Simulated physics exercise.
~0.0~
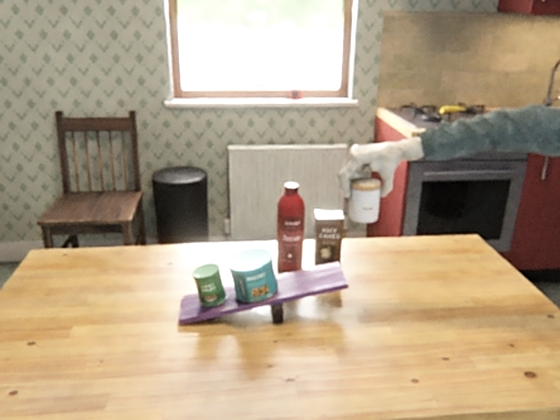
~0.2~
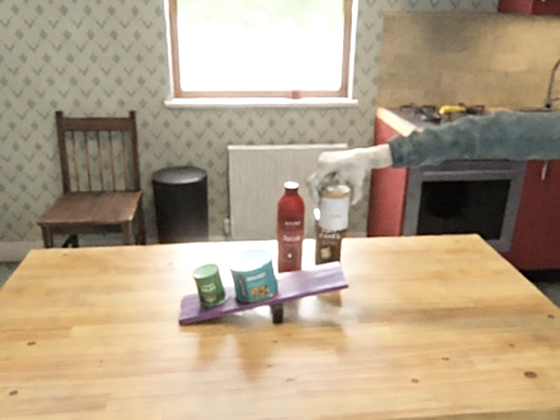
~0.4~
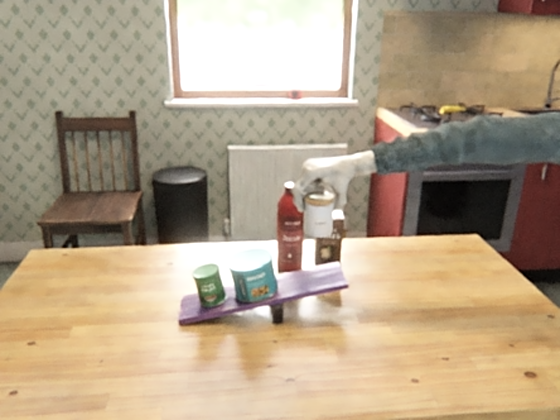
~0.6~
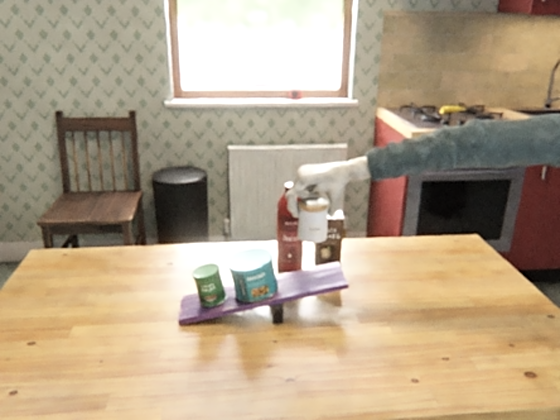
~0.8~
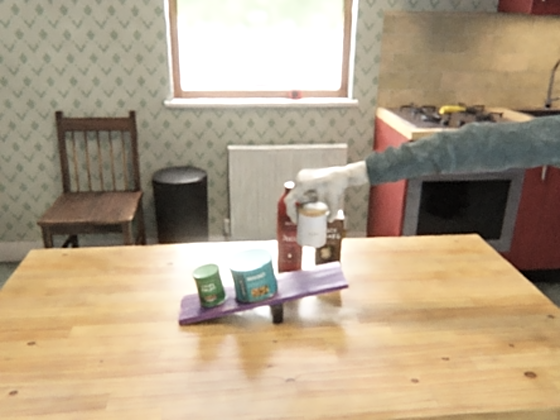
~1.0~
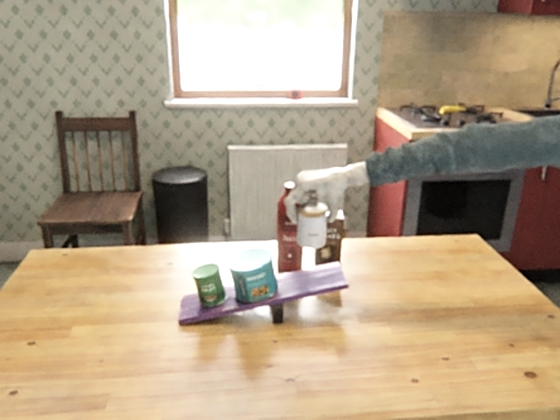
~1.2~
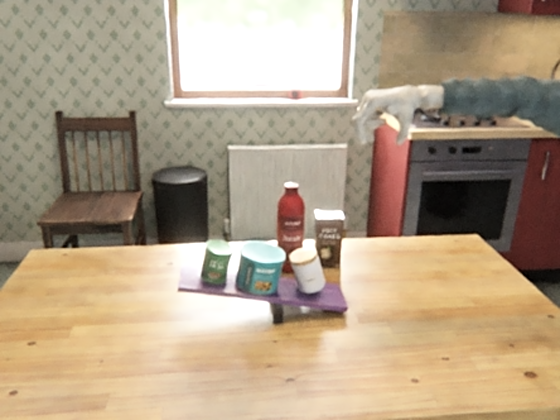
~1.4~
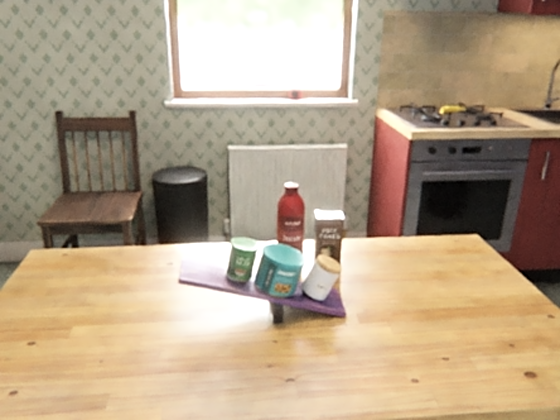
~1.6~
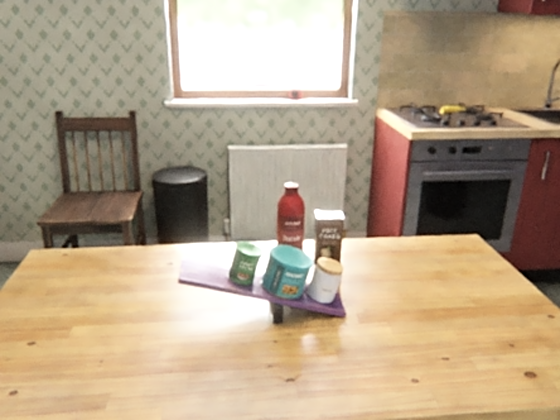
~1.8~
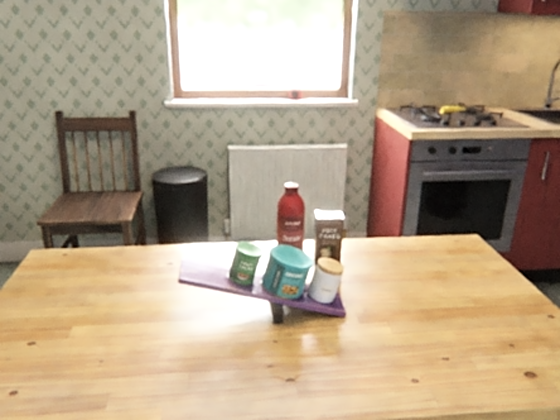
The video shows a gloved hand holding a white jar over the raised right end of a purple plank carrying a green tin and turquoise tub. Once released, the jar tips the plank down to the right, and all three slide slightly and settle on it, leaning.
